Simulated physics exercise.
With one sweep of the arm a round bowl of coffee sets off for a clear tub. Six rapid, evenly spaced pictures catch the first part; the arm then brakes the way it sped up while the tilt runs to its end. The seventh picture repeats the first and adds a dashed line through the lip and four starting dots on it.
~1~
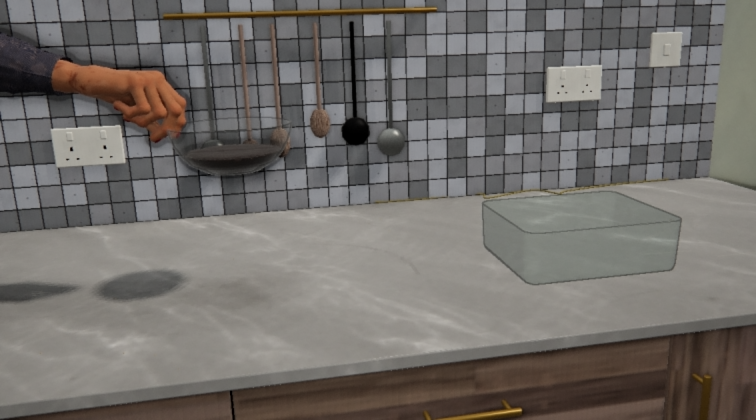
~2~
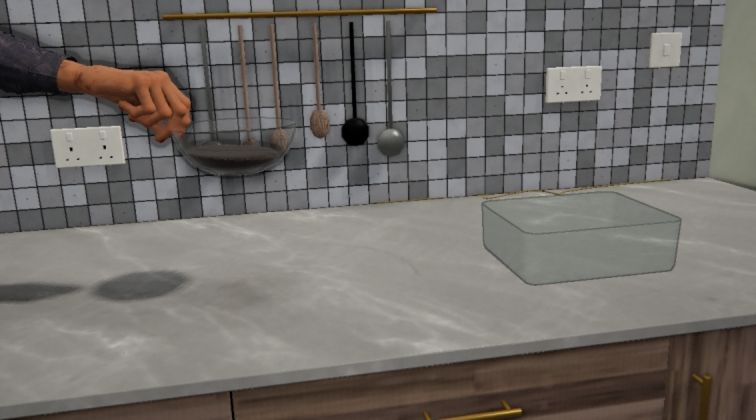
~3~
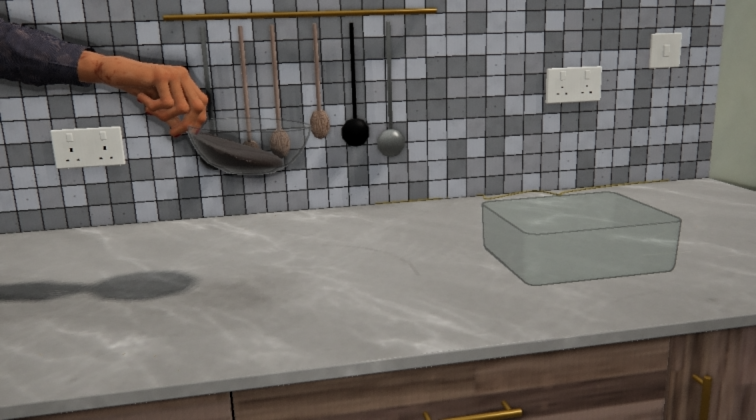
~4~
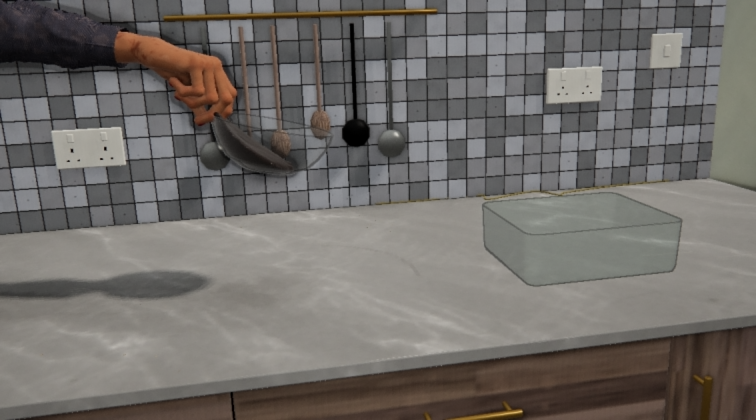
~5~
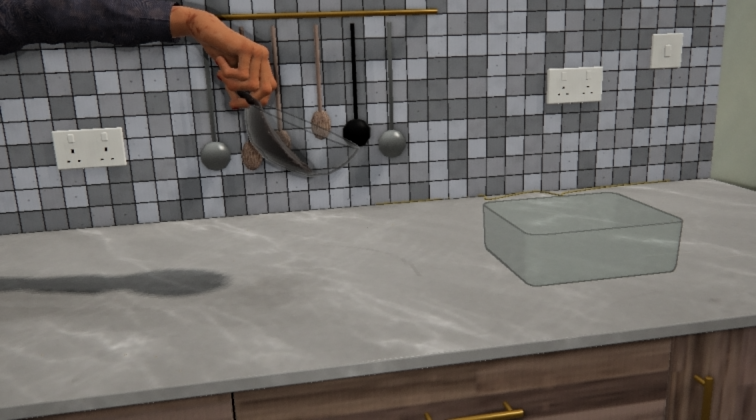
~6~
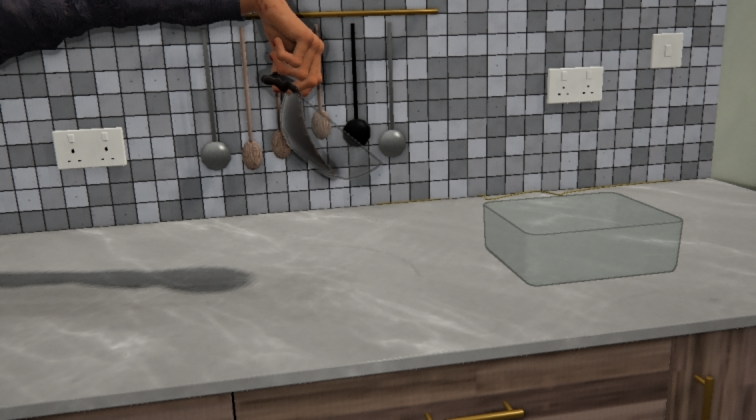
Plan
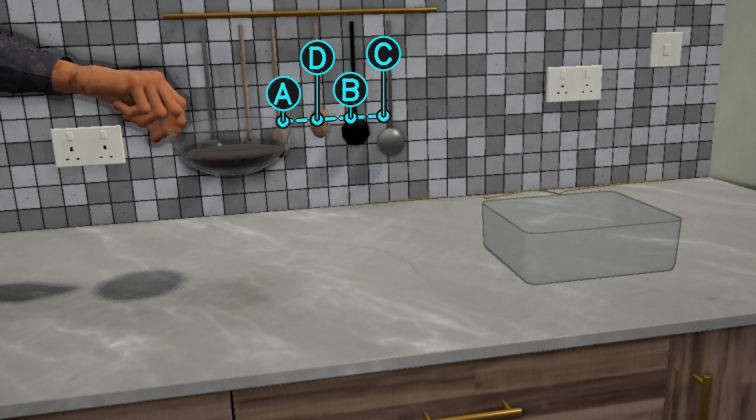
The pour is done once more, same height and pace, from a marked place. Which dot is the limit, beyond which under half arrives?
Go for B.
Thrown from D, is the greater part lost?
Yes, it does.
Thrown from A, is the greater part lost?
Yes, that goes wrong.
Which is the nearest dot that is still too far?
The answer is D.
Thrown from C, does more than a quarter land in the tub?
Yes, it does.
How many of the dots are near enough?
Two of them.
In cyan, A at (283, 121); B at (350, 117); C at (383, 115); D at (317, 119).
With A, about 10 % lands in the tub, 86 % falls short and 4 % goes beside or beyond.
With B, about 68 % lands in the tub, 20 % falls short and 12 % goes beside or beyond.
With C, about 70 % lands in the tub, 11 % falls short and 19 % goes beside or beyond.
With D, about 30 % lands in the tub, 64 % falls short and 7 % goes beside or beyond.
